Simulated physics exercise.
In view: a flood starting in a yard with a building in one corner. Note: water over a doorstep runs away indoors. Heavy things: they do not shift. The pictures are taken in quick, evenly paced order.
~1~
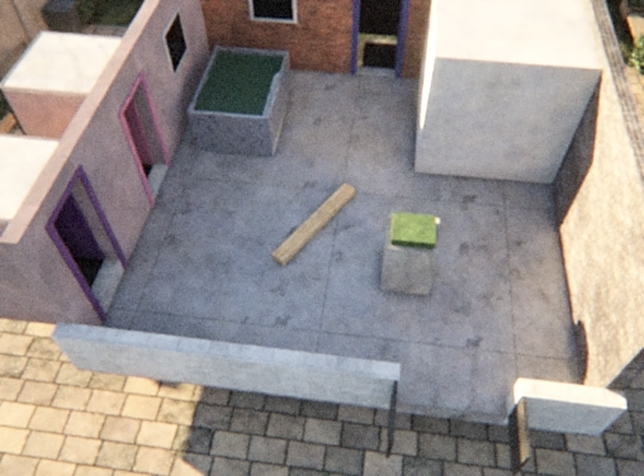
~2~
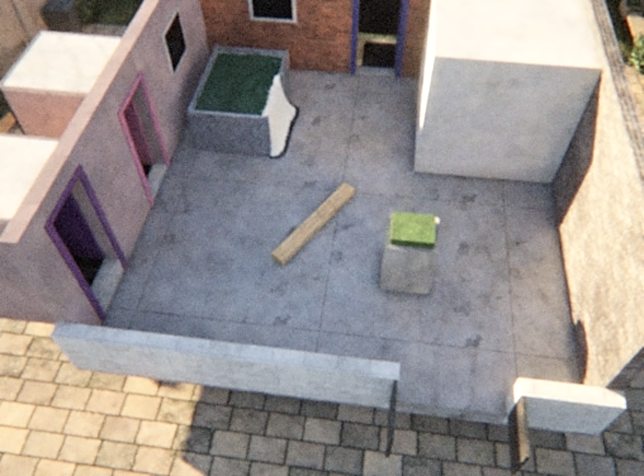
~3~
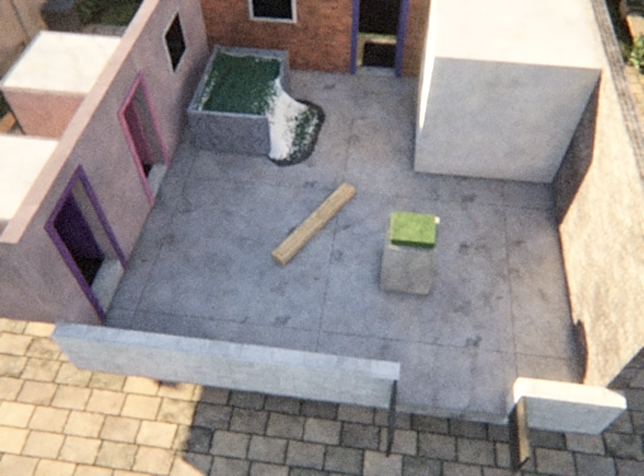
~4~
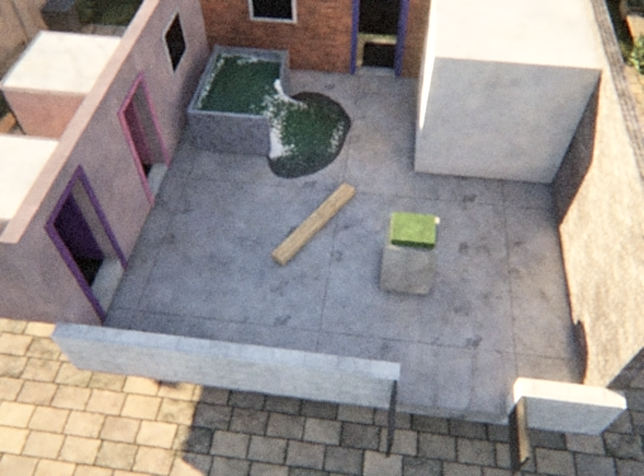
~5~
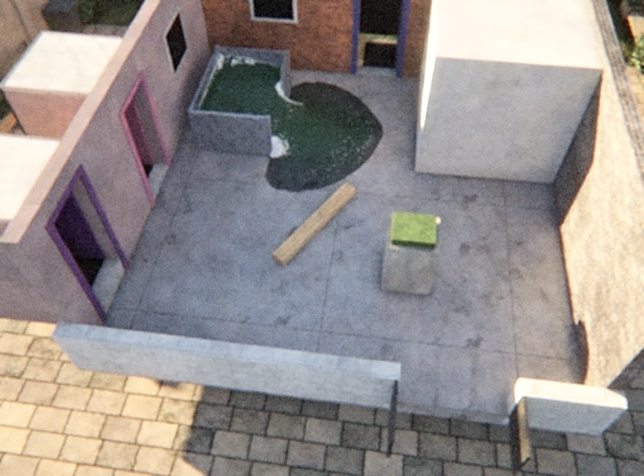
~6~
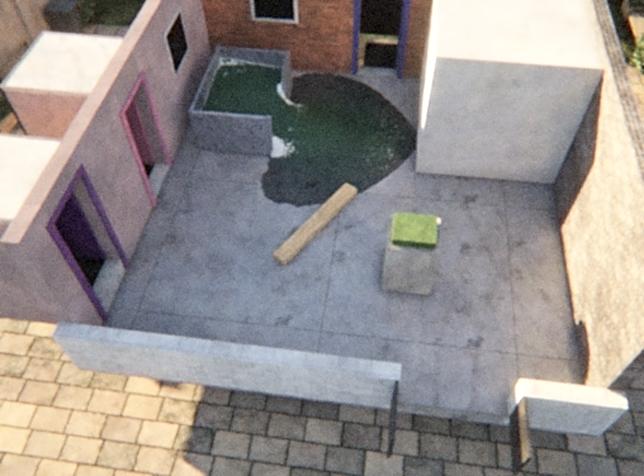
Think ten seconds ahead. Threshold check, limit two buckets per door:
As I see it, the purple door will keep it to two buckets. The blue door will be overrun. The pink door will keep it to two buckets.
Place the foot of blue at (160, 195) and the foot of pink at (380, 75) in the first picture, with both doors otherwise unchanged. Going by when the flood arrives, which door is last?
It would be the blue door.
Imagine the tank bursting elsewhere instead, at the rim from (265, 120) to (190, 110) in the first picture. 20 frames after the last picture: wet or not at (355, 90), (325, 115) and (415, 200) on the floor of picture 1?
Taking each in turn, they come out kept dry, kept dry, kept dry.
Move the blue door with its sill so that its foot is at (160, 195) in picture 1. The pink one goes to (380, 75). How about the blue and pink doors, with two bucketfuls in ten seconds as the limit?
Result: Blue door no, pink door yes.
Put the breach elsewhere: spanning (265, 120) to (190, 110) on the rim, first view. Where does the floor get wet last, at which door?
The door marked blue is last.
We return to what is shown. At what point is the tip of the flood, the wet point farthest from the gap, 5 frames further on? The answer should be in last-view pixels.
Approximate pixel: (497, 211).
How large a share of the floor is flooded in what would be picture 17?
Roughly 40 percent, I reckon.
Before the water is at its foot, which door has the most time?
The one in pink.
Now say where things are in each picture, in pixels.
The first picture shows still water in the open tank at (241, 84).
In the second picture, water pours out at (275, 119) and has run to (272, 157).
In the third picture, water pours out at (275, 119) and has run to (295, 161).
In the fourth picture, the front is at (348, 123), out from the gap at (276, 121).
In the fifth picture, the front is at (377, 125), out from the gap at (276, 121).
In the sixth picture, water pours out at (277, 121) and has run to (415, 142).
A moment on, water covers 25 % of the floor; the purple door not reached, the blue door under two buckets in, the pink door not reached.
Next, water covers 40 % of the floor; the purple door not reached, the blue door over two buckets in, the pink door not reached.
Then, water covers 60 % of the floor; the purple door not reached, the blue door far over two buckets in, the pink door not reached.
Later, water covers 90 % of the floor; the purple door wet at the sill, nothing in, the blue door far over two buckets in, the pink door wet at the sill, nothing in.
In the end, water covers 95 % of the floor; the purple door wet at the sill, nothing in, the blue door far over two buckets in, the pink door wet at the sill, nothing in.
